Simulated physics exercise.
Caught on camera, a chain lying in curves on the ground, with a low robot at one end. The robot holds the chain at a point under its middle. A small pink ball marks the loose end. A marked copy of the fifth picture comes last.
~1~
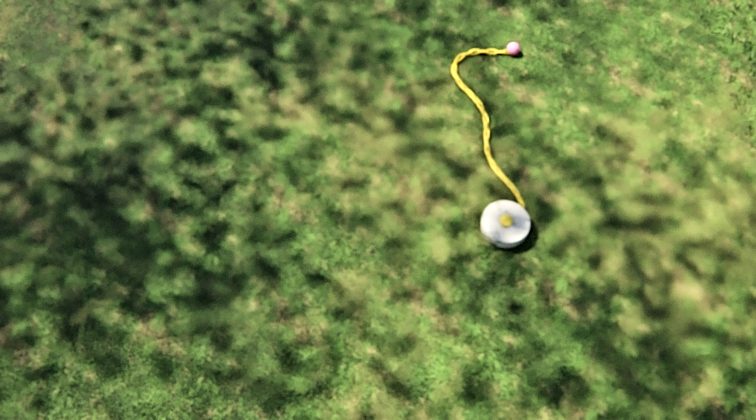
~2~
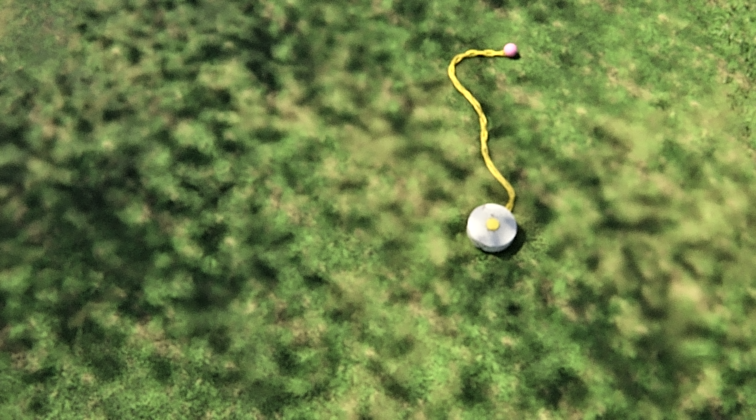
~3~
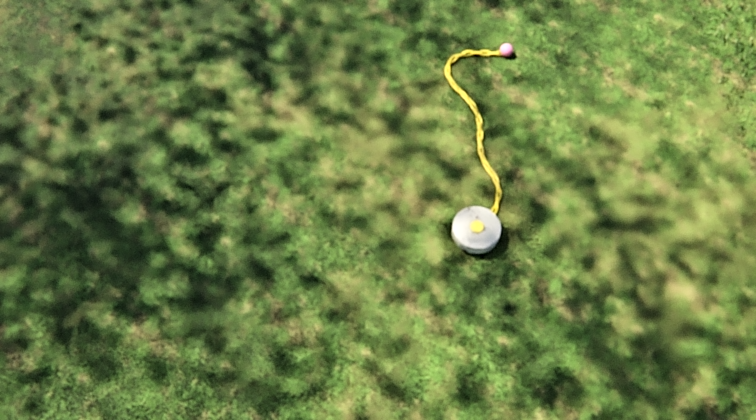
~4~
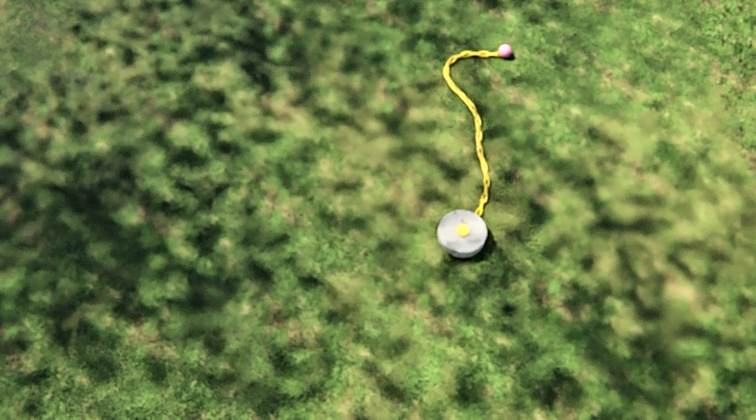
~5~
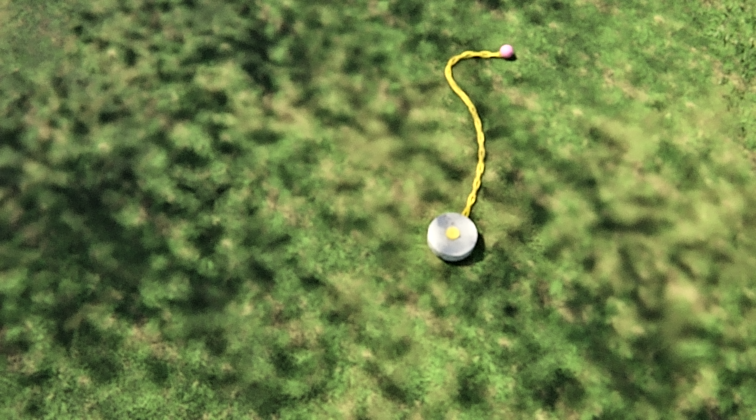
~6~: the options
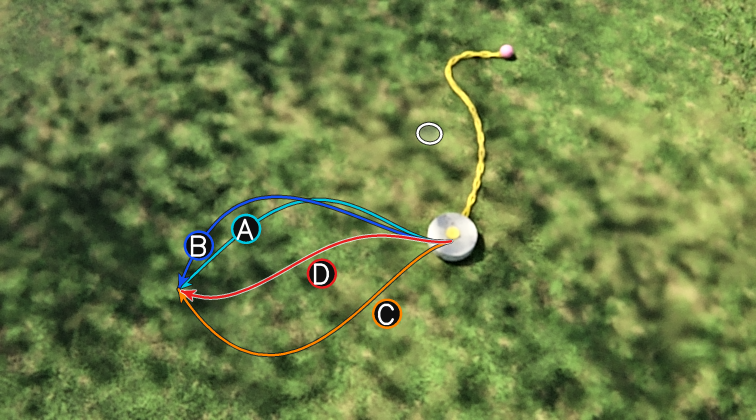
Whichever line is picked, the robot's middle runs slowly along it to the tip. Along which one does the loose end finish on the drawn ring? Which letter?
D.
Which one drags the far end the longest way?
Route C.
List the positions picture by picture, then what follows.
Free end (513, 49); robot (505, 225), in the first frame.
Robot (491, 229); free end (511, 50), in the second frame.
Robot (476, 231); free end (507, 50), in the third frame.
Robot (462, 234); free end (505, 51), in the fourth frame.
Robot (452, 237); free end (507, 52), in the fifth frame.
On the marked copy, A from (451, 241) via (309, 200) to (179, 289); B from (451, 241) via (296, 198) to (179, 287); C from (451, 241) via (320, 340) to (179, 289); D from (451, 241) via (313, 255) to (182, 291); the ring at (429, 134).
Taking D. A third of the way, robot (347, 237), middle of the chain (443, 142), free end (506, 52).
Two thirds of the way, robot (251, 284), middle of the chain (371, 191), free end (460, 97).
When it is over, robot (177, 286), middle of the chain (324, 220), free end (429, 130); the free end is on the ring.
As for the rest, A leaves the free end at (417, 114); B leaves the free end at (414, 113); C leaves the free end at (438, 161).
